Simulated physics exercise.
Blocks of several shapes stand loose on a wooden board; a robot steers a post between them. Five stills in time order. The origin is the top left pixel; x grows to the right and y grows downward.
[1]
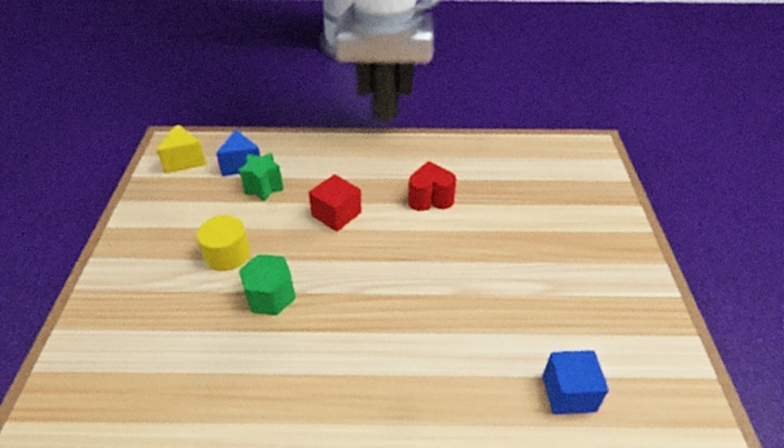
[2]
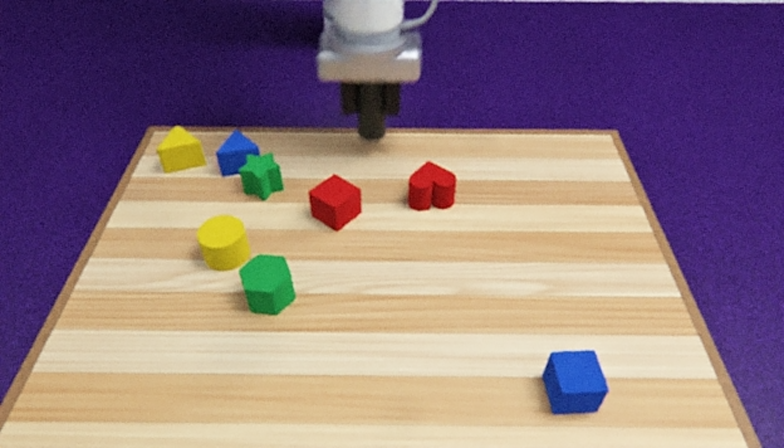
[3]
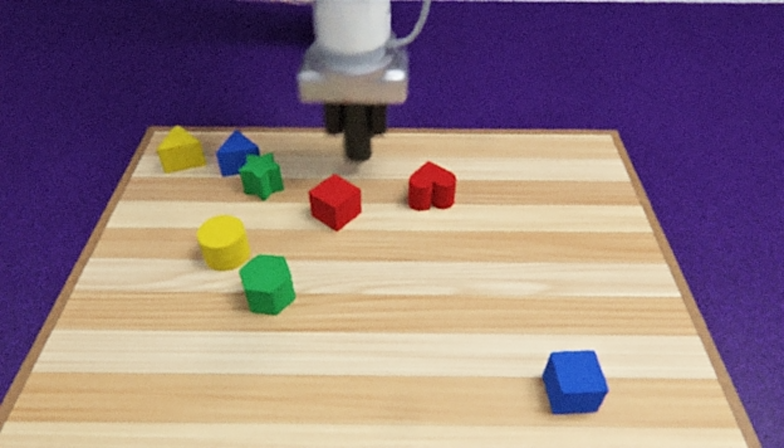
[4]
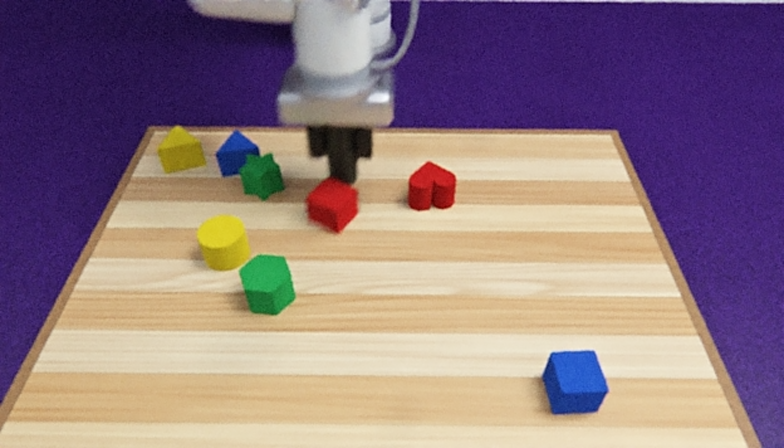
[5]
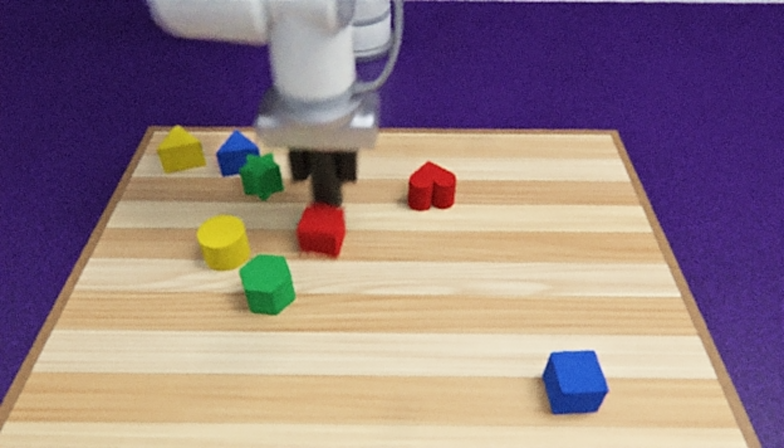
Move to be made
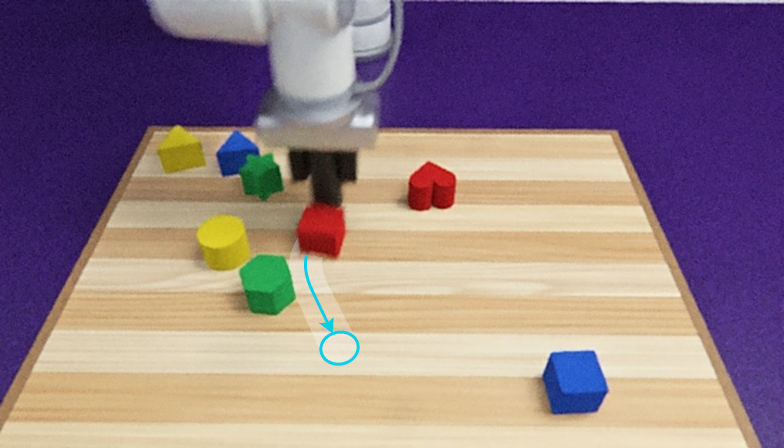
A robot arm moves toward the red cube and pushes it down and slightly left.
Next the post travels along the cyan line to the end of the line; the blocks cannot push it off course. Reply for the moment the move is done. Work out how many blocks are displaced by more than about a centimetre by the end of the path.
One block moves.
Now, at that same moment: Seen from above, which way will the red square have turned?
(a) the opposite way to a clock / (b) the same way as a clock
The answer is a.
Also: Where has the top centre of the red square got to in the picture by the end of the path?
My estimate: (347, 361).
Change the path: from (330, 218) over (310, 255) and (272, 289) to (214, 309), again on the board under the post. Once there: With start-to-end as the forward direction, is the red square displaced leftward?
Short answer: Yes.
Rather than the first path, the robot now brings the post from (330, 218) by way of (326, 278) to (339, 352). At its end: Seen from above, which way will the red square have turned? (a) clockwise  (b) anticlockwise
(a)
Path on the board, from (330, 218) through (306, 256) and (316, 300) to (340, 348).
On the path given first. One third of the way, post at (304, 239); red square at (309, 260), turned 30° anticlockwise.
Two thirds of the way, post at (314, 282); red square at (323, 307), turned 25° anticlockwise.
At the end, post at (338, 331); green six-sided block in place; red square at (347, 361), turned 20° anticlockwise.
